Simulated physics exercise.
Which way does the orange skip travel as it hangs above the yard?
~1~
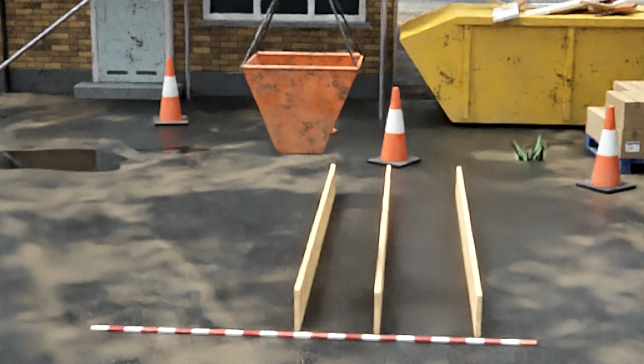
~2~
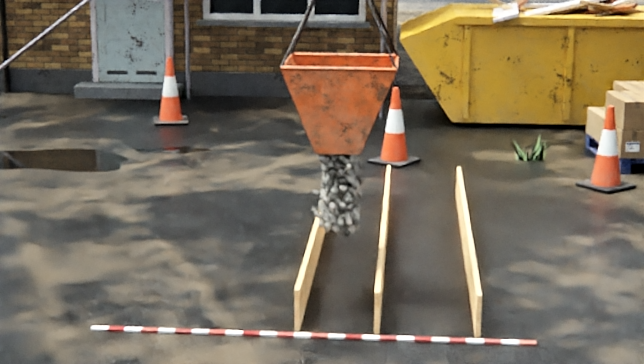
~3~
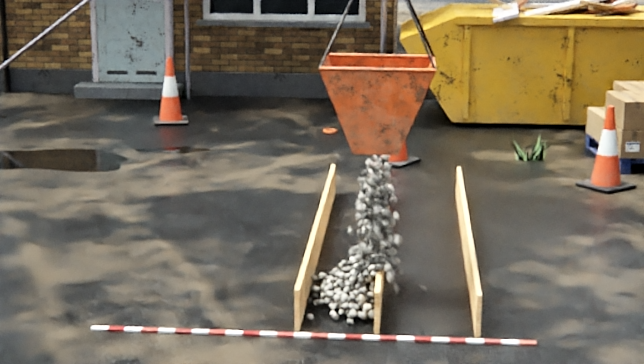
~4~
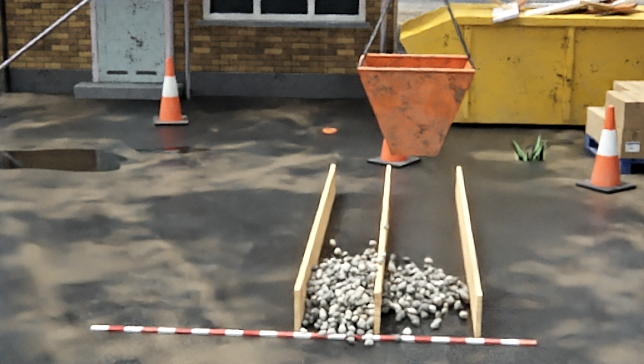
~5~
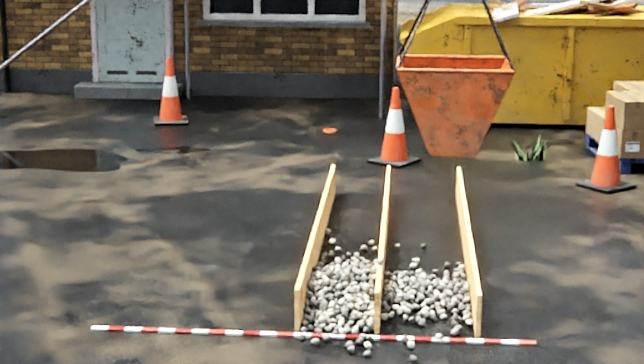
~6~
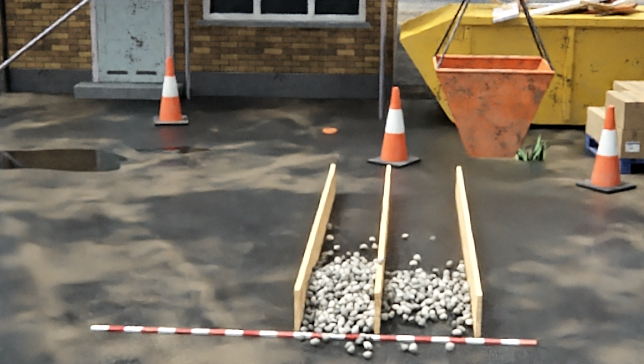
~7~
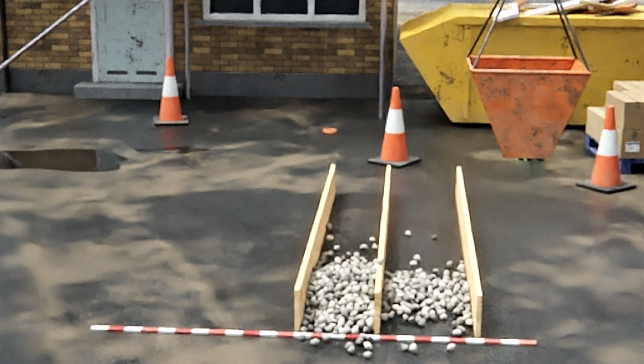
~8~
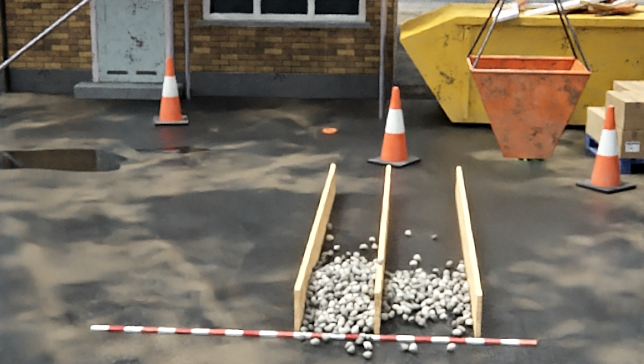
The orange skip travels to the right, passing over the planks and stopping in front of the yellow container.
